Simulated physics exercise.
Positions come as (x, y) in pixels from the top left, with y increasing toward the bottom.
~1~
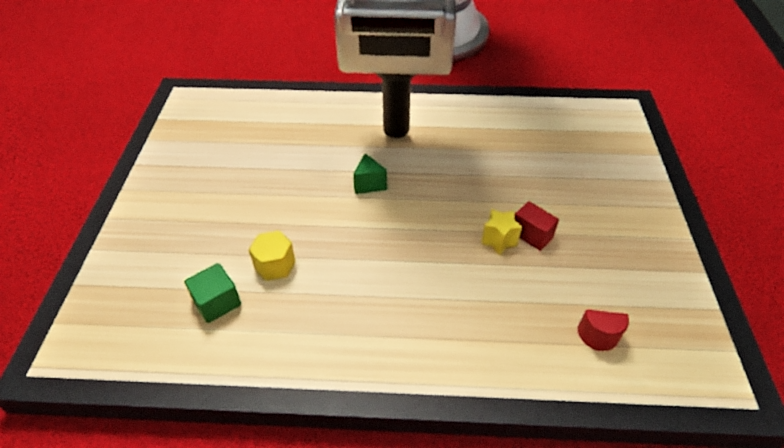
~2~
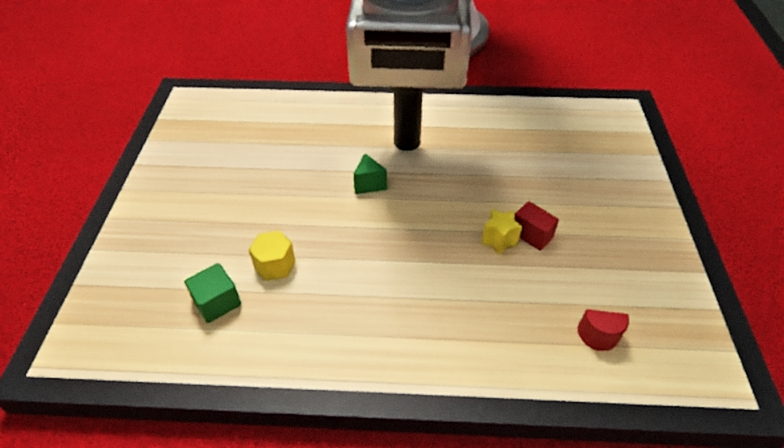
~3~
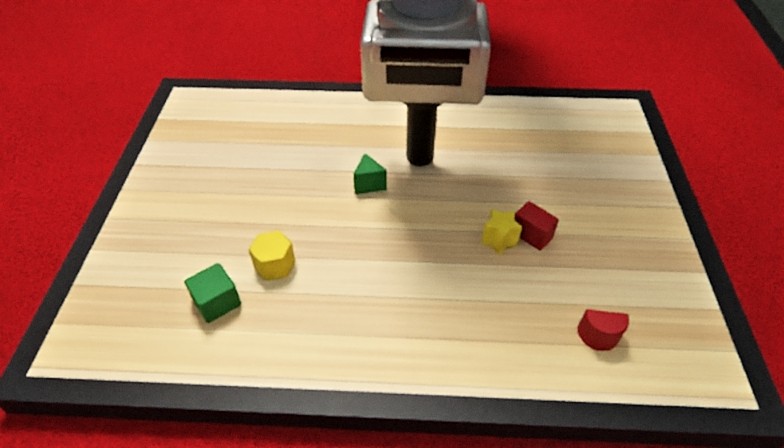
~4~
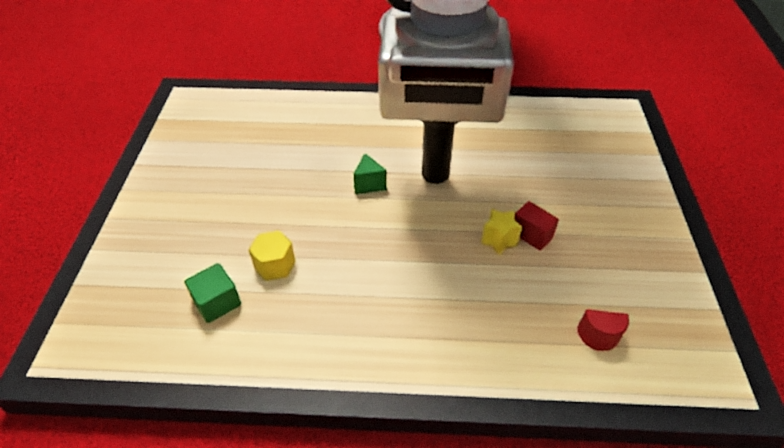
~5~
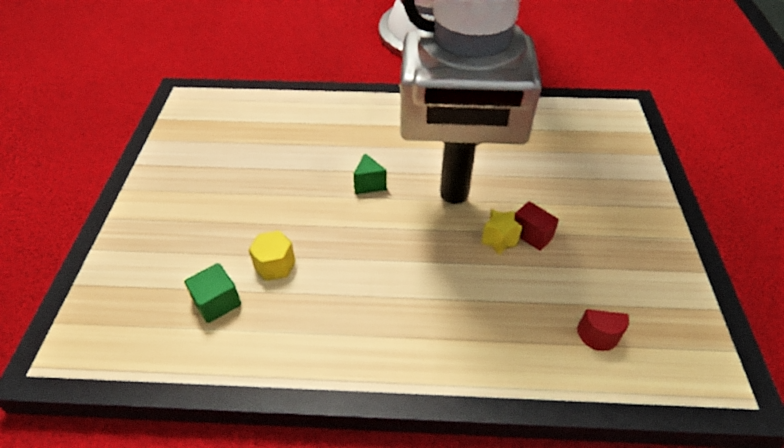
A robot arm with a black rod moved slowly down and to the right over a wooden board, passing the green triangle and nearing the yellow star, while all the colored blocks stayed still.
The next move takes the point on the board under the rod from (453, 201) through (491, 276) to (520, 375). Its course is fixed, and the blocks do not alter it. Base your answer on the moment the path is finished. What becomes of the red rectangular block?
Once the path is done, it remains where it sat before.
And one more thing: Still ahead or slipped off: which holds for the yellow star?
It is gone from the front.
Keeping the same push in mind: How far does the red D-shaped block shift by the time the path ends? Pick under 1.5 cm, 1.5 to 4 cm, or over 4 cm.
Of the three bands, it's under 1.5 cm.
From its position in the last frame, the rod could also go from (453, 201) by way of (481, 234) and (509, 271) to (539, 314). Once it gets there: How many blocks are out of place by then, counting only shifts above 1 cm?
I'd say two blocks get shifted by more than about 1 cm.
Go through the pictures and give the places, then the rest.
The first frame shows rod tip at (396, 130); block tops, yellow star at (503, 221); red rectangular block at (537, 215); red D-shaped block at (609, 320).
The second frame shows rod at (407, 142); blocks unchanged.
The third frame shows rod at (420, 157); blocks unchanged.
The fourth frame shows rod at (436, 174); blocks unchanged.
The fifth frame shows rod at (454, 194); yellow star at (503, 221); red rectangular block at (537, 215); red D-shaped block at (609, 320).
On the path given first. One third of the way, rod at (481, 242); yellow star at (514, 227), turned 35° anticlockwise.
Two thirds of the way, rod at (504, 300); yellow star at (515, 229), turned 45° anticlockwise.
At the end, rod at (522, 368); yellow star at (515, 229), turned 45° anticlockwise; red rectangular block in place; red D-shaped block in place.
